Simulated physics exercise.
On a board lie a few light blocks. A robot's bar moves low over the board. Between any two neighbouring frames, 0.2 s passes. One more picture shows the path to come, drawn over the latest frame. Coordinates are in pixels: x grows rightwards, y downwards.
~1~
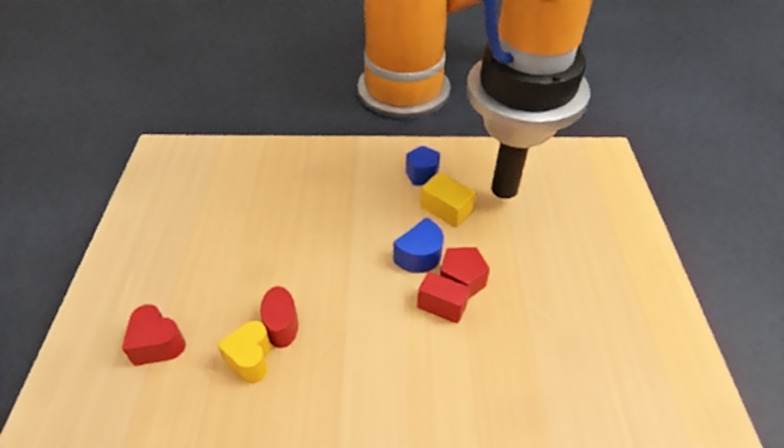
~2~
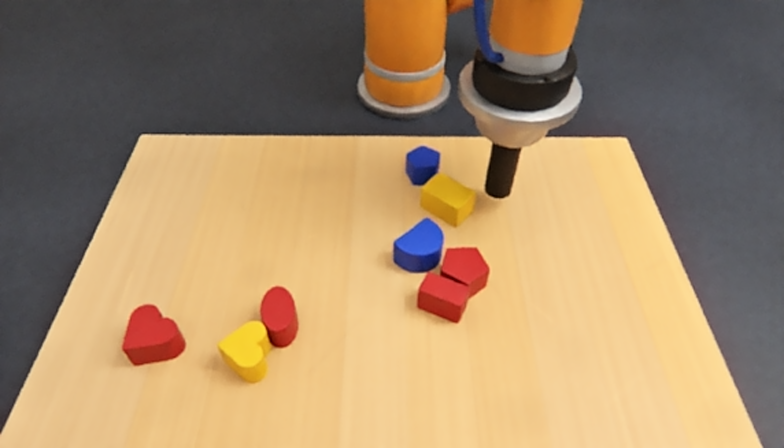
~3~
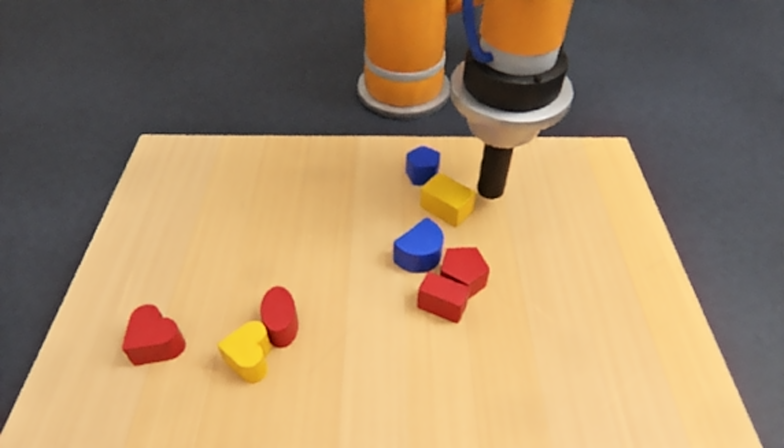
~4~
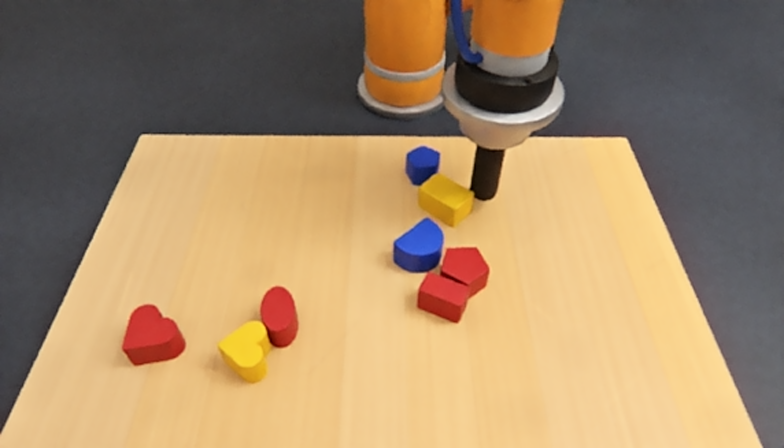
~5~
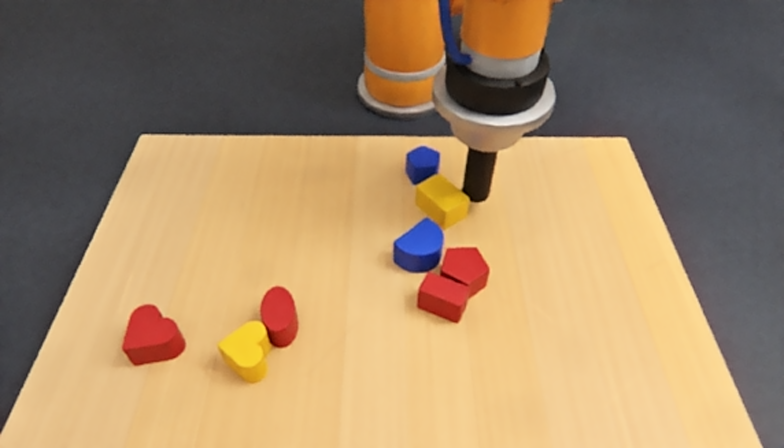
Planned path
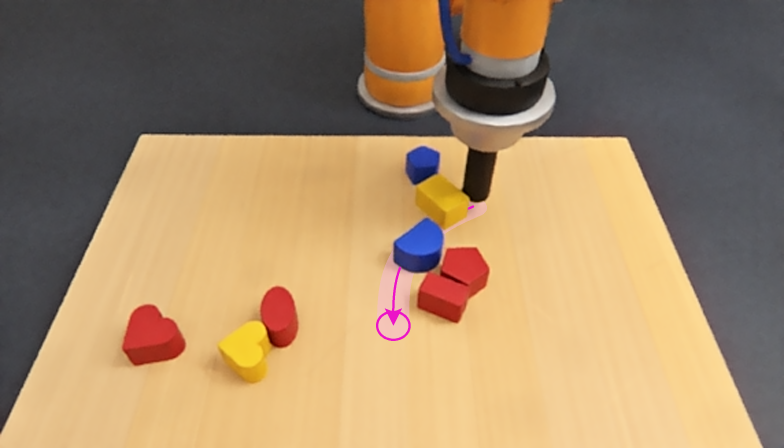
A robot's black bar slid slowly left over a light wooden board and nudged the yellow oblong block slightly to the left, while the red and blue blocks and the yellow heart stayed still.
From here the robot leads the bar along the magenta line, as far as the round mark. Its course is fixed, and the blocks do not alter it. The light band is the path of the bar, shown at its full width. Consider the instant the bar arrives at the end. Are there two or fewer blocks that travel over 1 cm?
No - that is not the case.
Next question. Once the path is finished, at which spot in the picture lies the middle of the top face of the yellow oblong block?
The centre of its top will be at (406, 197).
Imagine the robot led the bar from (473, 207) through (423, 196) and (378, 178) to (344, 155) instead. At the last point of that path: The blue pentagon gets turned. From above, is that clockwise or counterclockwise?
Verdict: Clockwise.
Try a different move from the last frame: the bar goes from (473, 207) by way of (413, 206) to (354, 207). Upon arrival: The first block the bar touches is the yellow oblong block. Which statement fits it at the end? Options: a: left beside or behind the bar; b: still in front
I choose b.
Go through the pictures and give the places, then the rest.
The first frame shows lower end of the bar at (504, 190), tops of blocks, blue half-round block at (422, 238), yellow oblong block at (449, 190), red oblong block at (444, 288), red pentagon at (465, 263).
The second frame shows bar at (498, 190), blocks as before.
The third frame shows bar at (490, 190), blocks as before.
The fourth frame shows bar at (483, 191), yellow oblong block at (447, 190).
The fifth frame shows bar at (475, 193), blue half-round block at (422, 238), yellow oblong block at (443, 191), red oblong block at (444, 288), red pentagon at (465, 263).
The drawn path runs from (473, 207) through (428, 231) and (399, 271) to (393, 325).
What follows on the original path. One third of the way, bar at (429, 218); blue half-round block at (419, 243); yellow oblong block at (406, 197), turned 80° clockwise.
Two thirds of the way, bar at (399, 260); blue half-round block at (408, 288), turned 50° anticlockwise; yellow oblong block at (406, 197), turned 80° clockwise; red oblong block at (455, 304), turned 35° anticlockwise.
At the end, bar at (394, 313); blue half-round block at (420, 340), turned 90° anticlockwise; yellow oblong block at (406, 197), turned 80° clockwise; red oblong block at (462, 312), turned 75° anticlockwise; red pentagon not moved.
